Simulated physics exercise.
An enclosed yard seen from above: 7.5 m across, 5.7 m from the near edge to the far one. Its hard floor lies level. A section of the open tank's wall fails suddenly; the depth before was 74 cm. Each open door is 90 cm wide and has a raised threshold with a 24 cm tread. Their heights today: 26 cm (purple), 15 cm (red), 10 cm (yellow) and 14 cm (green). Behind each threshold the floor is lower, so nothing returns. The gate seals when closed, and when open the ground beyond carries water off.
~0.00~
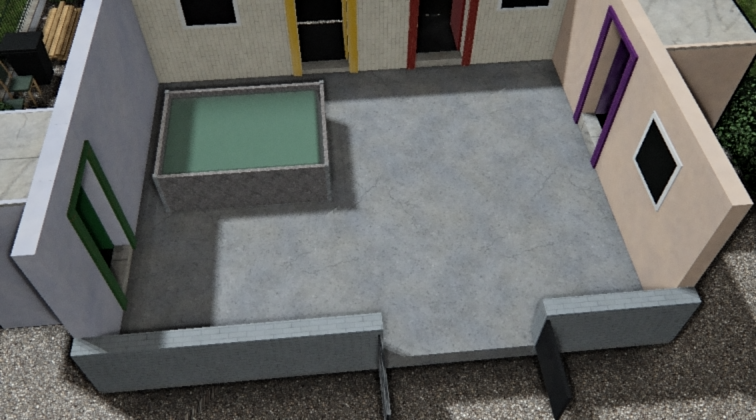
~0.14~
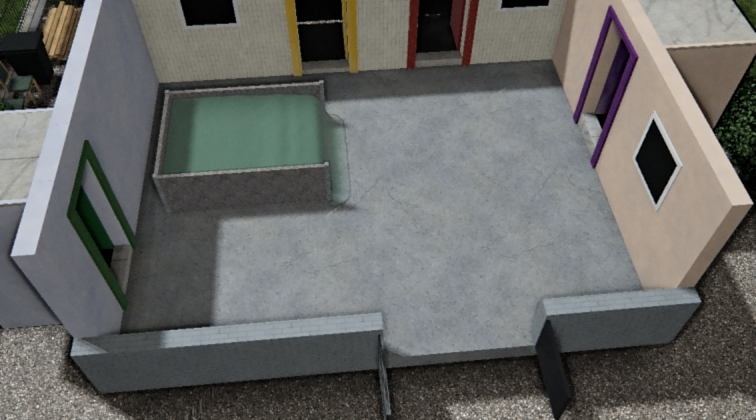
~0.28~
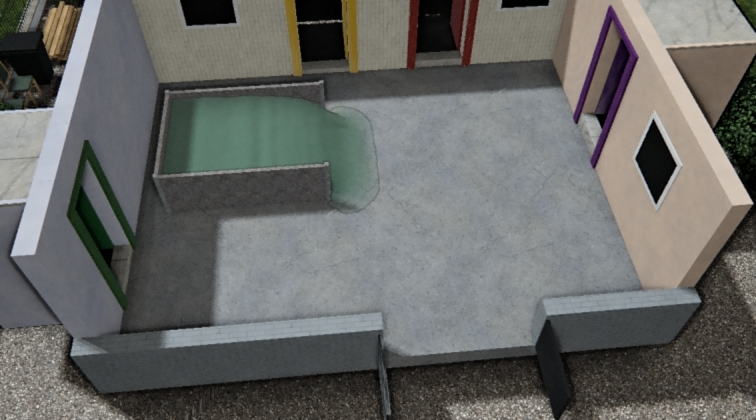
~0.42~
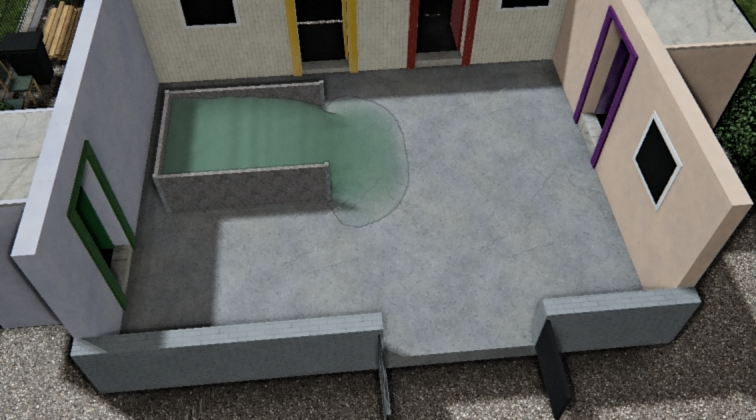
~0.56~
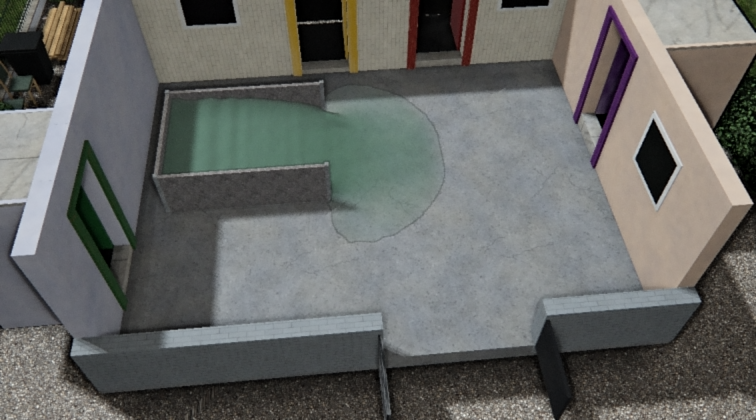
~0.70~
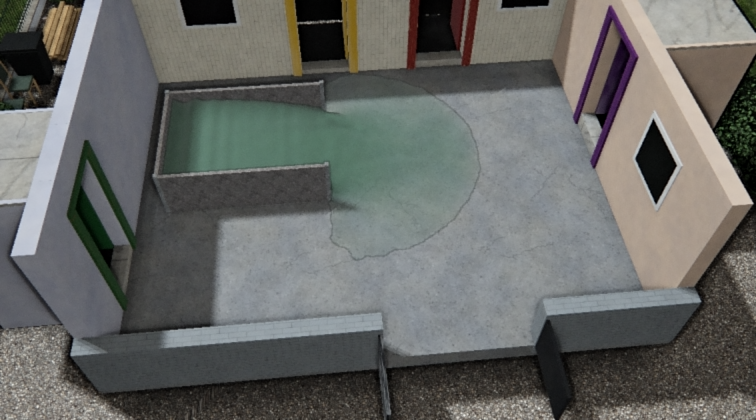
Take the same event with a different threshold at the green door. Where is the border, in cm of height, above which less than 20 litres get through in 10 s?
Close to 7 cm is just enough.
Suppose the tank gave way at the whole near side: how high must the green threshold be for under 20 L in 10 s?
About 24 cm.
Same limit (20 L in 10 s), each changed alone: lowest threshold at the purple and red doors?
Roughly 25 cm at purple and 13.0 cm at red.
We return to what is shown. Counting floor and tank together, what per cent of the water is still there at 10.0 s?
About 84 per cent.
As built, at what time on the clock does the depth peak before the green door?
Near 8.0 s.
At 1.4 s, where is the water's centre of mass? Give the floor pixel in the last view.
At about (323, 158).
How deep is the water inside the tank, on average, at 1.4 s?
Some 41 cm.
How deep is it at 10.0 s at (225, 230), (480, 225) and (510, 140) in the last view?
About 6, 7 and 8 cm.
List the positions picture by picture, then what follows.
In the first picture, the open tank at (244, 131) is whole and still, 74 cm deep; the green door at (108, 235) is dry.
In the second picture, water pours out at (324, 147) and has run 0.3 m, to (344, 196); about 9 cm deep outside, 74 cm at the back.
In the third picture, the gap is at (324, 148), the front 0.8 m out at (374, 172); the back of the open tank holds 74 cm.
In the fourth picture, water pours out at (324, 149) and has run 1.3 m, to (404, 178); about 10 cm deep outside, 74 cm at the back.
In the fifth picture, the front is at (440, 175), 1.9 m from the gap at (324, 149); 4.9 m2 of floor is wet, 72 cm left at the back.
In the sixth picture, water pours out at (324, 150) and has run 2.5 m, to (475, 170); about 6 cm deep outside, 64 cm at the back; the green door at (108, 235), 3.7 m from the gap, is still 3.2 m from the nearest water.
After 1.4 s water covers 45 % of the floor, deepest (30 cm) near (341, 168); it has not reached the green door.
After 3.0 s water covers 55 % of the floor, deepest (41 cm) near (643, 308); it has not reached the green door.
After 10.0 s water covers 95 % of the floor, deepest (16 cm) near (151, 143); 11 cm at the green door, 0 litres in over its 14 cm threshold.
At the green door as built, the water arrived by 7.5 s and peaked near 12 cm at 7.8 s.
Run again over the same 10 s with other heights there, 31 litres in over 5.5 cm, 15 litres over 7.5 cm. The limit of 20 litres is kept from about 7 cm up.
